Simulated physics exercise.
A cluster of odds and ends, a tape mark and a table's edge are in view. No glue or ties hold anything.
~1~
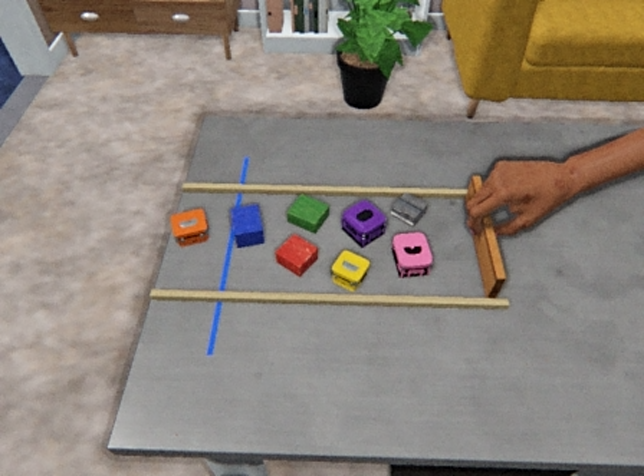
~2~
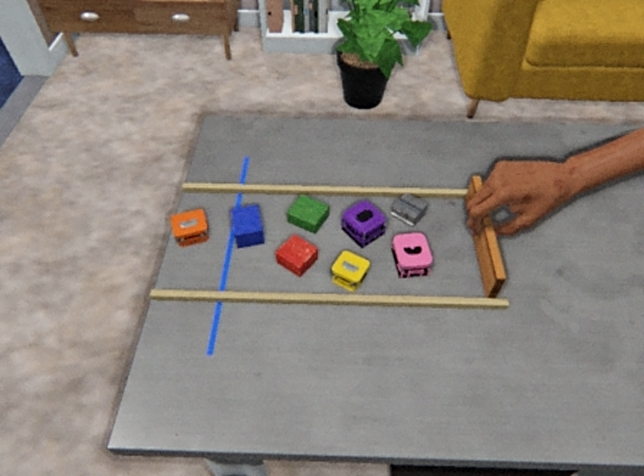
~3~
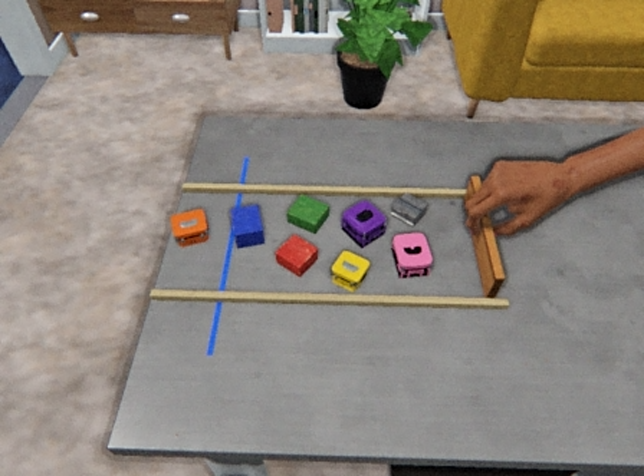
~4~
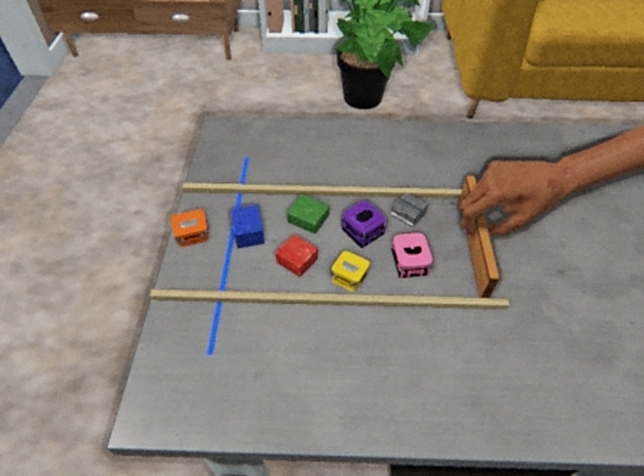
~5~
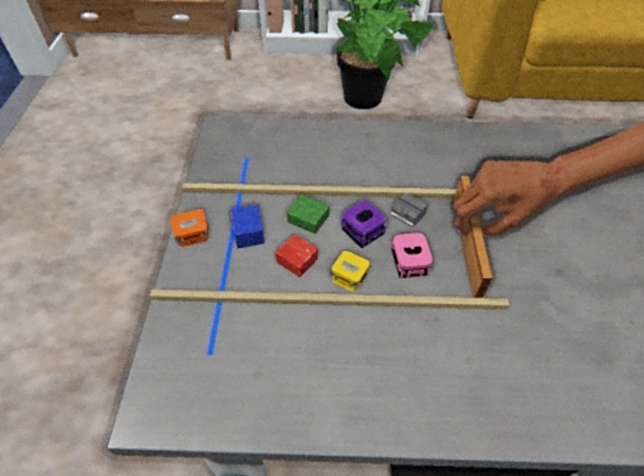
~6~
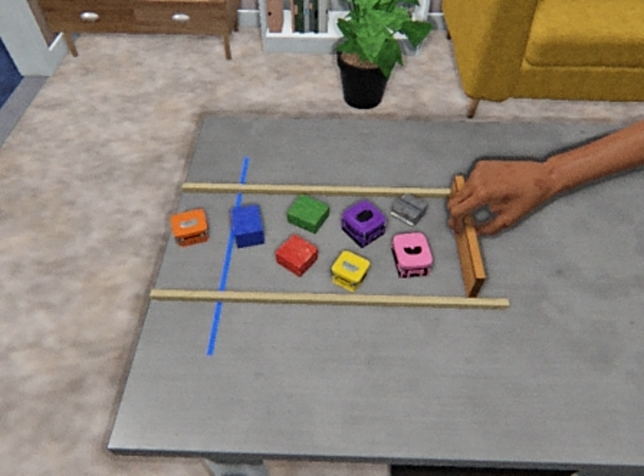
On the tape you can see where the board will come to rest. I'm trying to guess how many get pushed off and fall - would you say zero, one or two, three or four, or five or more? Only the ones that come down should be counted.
The number going over the end will be just one or two.
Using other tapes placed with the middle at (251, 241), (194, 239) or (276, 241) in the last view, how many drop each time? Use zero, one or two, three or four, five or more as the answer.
Going through the tapes in order, the count is one or two, then five or over, then none at all.
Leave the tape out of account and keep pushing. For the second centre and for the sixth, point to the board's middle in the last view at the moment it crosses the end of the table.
First around (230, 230), then around (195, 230).
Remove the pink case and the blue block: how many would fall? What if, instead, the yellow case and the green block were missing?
That makes 0 fallen, then 1 fallen in the other try.
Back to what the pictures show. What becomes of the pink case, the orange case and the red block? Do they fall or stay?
Looking at each: The pink case never drops; the orange case does drop; the red block never drops.
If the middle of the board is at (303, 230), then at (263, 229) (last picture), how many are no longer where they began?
At the one place 7, at the other 8.
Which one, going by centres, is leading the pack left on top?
It would be the blue block, I'd say.
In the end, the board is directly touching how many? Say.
The count in contact is 2.
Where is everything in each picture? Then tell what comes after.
Orange case (191, 229); blue block (248, 226); red block (297, 255); board (483, 235); tape (231, 240), in the first frame.
Blue block (248, 227); purple case (364, 224), in the second frame.
Red block (297, 256); yellow case (350, 272), in the third frame.
Orange case (191, 229); board (477, 234), in the fourth frame.
Blue block (248, 227); pink case (411, 256), in the fifth frame.
Orange case (191, 229); blue block (248, 227); red block (297, 256); board (465, 234); tape (231, 240), in the sixth frame.
Early on, none off yet; orange case at rest near (191, 229); blue block at rest near (248, 227); red block at rest near (295, 255).
Finally, the number that fall off is one or two; lost, orange case.
